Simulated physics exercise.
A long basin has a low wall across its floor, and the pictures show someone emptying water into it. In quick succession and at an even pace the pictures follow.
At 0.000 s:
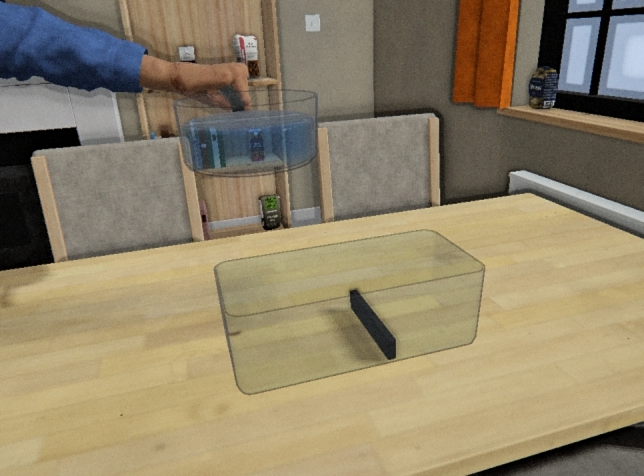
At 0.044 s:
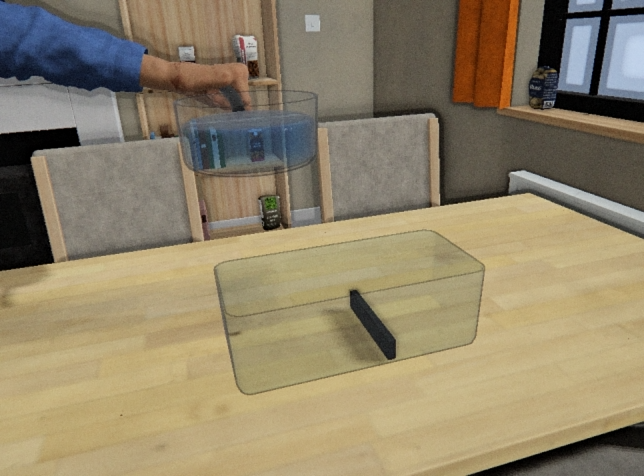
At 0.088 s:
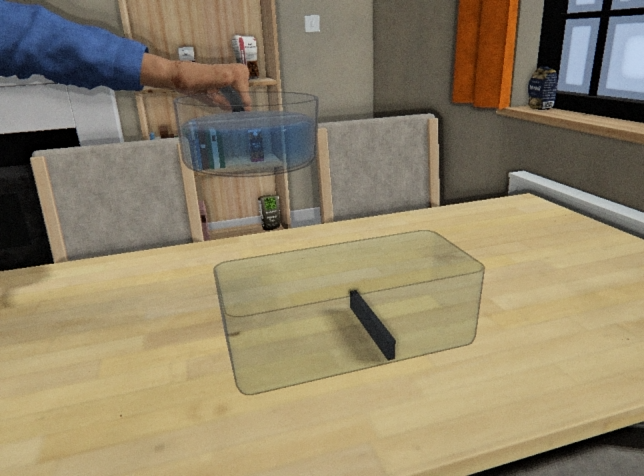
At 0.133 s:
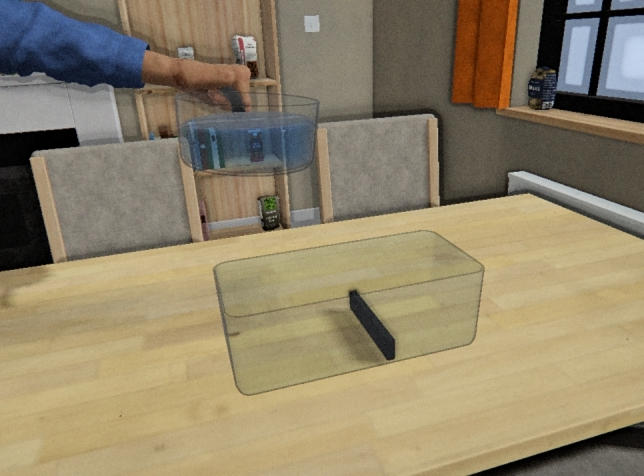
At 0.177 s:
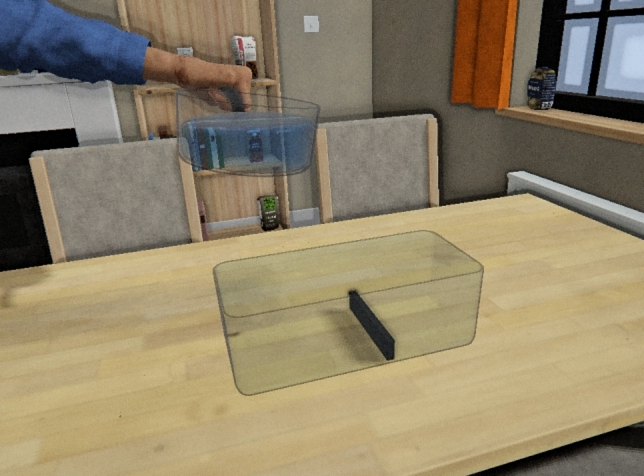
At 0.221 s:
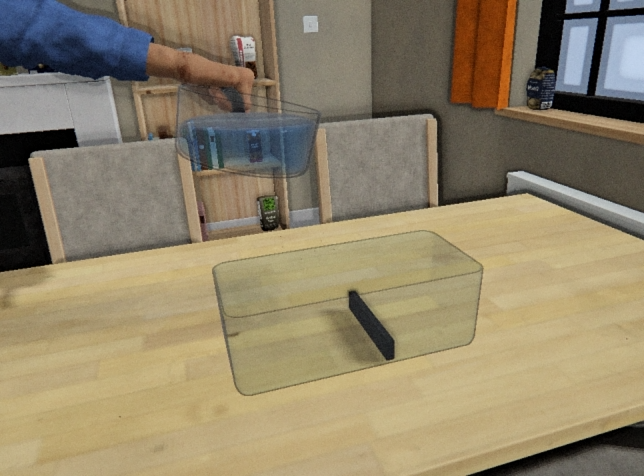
The footage shows a hand in a blue sleeve holding a clear round container of bluish water above a table, behind a long transparent basin with a low dark wall, and slowly tilting the container slightly to the right.
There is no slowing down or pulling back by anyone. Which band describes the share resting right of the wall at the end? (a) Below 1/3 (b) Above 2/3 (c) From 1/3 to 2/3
From 1/3 to 2/3 (c).
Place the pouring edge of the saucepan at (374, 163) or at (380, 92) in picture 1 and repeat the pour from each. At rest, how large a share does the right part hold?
About 75 per cent, then about 70 per cent.
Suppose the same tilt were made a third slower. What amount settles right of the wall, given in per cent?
About 50 per cent.
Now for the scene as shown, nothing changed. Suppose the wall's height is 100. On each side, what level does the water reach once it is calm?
On the left it is 50 per cent, on the right 60.
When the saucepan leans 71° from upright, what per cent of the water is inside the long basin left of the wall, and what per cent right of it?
So the left part has 5 percent, while the right part has 0.
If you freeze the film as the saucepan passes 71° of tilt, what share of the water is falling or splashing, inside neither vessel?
Near 45 parts in a hundred.
A moment on, the saucepan is tipped part way and 53 per cent is still to pour, 3 is left of the wall and 2 right of it.
Next, the saucepan is tipped on its side and 11 per cent is still to pour, 26 is left of the wall and 47 right of it.
Then the saucepan is tipped right over and 1 per cent is still to pour, 48 is left of the wall and 46 right of it.
Later the saucepan is tipped right over and 0 per cent is still to pour, 52 is left of the wall and 46 right of it.
Finally, 53 per cent lies left of the wall, 45 right of it and 2 outside.
